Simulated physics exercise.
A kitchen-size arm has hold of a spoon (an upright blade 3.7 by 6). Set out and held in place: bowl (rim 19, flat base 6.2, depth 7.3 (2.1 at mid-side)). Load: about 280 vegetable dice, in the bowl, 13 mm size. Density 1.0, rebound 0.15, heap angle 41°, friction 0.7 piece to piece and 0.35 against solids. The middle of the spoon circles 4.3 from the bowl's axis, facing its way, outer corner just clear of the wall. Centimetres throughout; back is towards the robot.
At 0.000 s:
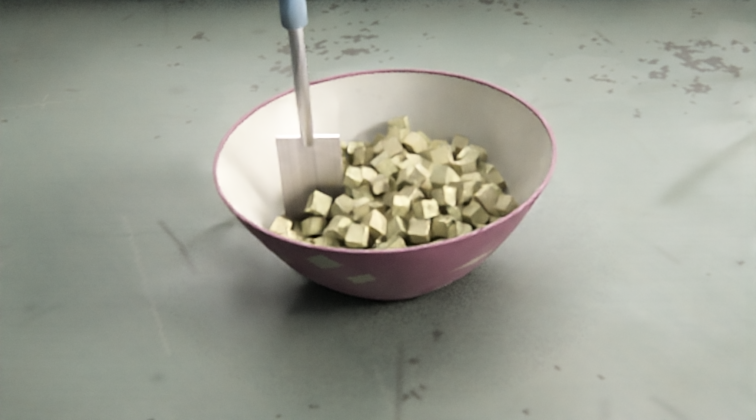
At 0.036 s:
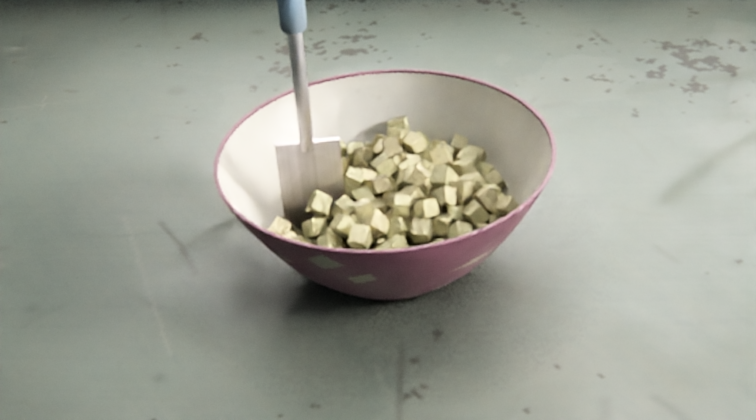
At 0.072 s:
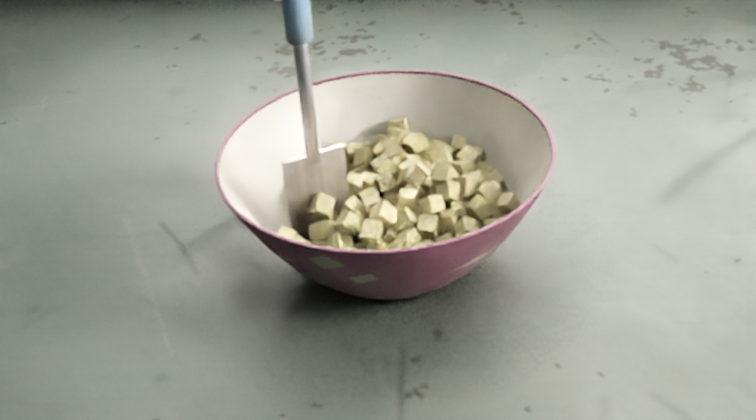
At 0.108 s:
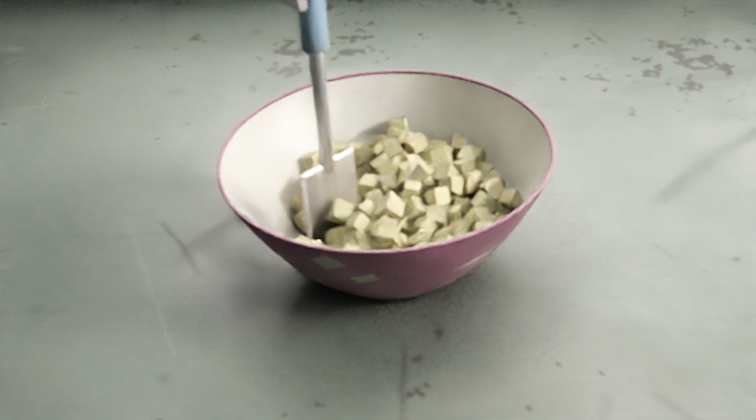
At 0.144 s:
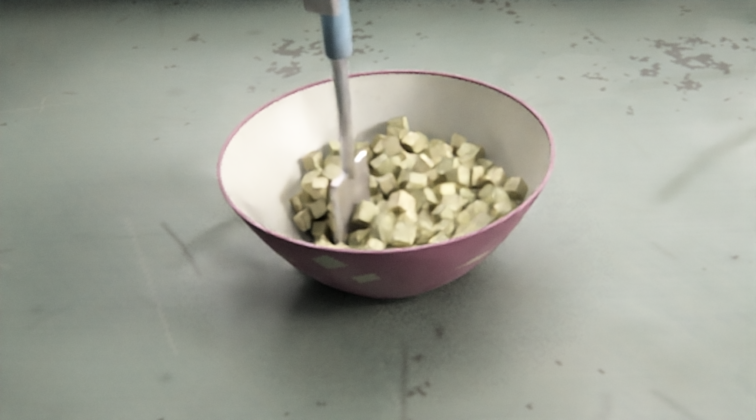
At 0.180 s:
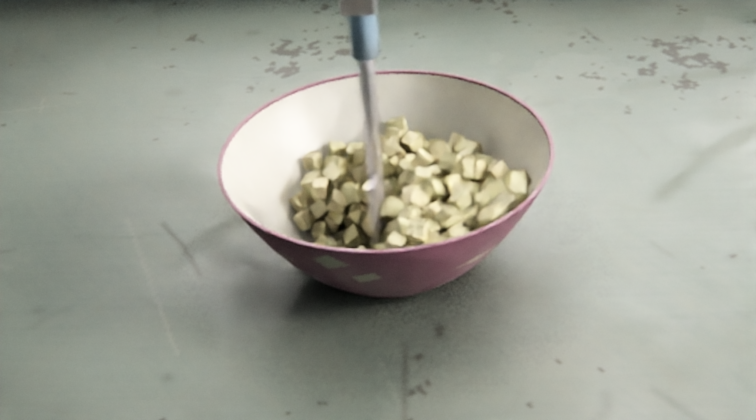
A bowl, magenta outside and white inside, holds a heap of pale green cubes on a worn grey-green surface, seen from above at an angle. A flat metal blade with a light blue handle stands upright at the left of the heap. It sweeps rightward through the cubes towards the near middle, turning edge-on and nudging them aside, while the bowl and camera stay still.
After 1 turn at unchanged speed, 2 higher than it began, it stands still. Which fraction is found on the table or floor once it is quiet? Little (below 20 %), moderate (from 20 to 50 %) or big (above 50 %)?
Share on the table or floor: Little (below 20 %).
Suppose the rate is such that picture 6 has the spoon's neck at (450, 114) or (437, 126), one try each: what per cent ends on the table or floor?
Some 20 and 20 per cent.
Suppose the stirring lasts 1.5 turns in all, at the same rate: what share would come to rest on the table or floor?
It would be near 15 per cent.
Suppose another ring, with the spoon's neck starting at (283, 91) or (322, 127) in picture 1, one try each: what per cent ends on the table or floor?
About 5 and 5 per cent.
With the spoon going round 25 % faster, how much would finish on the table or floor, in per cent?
In that case some 15 per cent.
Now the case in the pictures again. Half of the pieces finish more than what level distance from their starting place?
Roughly 7 cm.
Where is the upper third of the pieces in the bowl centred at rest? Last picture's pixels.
Near (331, 221).
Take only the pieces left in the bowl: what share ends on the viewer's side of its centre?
About 60 per cent.
After 0.37 s, 191° round, highest piece 10 above the table; 269 in the bowl, 7 in flight or on the tool.
After 0.57 s, 297° round, highest piece 9 above the table; 255 in the bowl, 16 on the table or floor, 5 in flight or on the tool.
After 0.87 s, 0° round, highest piece 7 above the table; 249 in the bowl, 27 on the table or floor.
After 1.57 s, 0° round, highest piece 7 above the table; 249 in the bowl, 27 on the table or floor.
At rest, 249 in the bowl, 27 on the table or floor. That is 10 % on the table or floor.
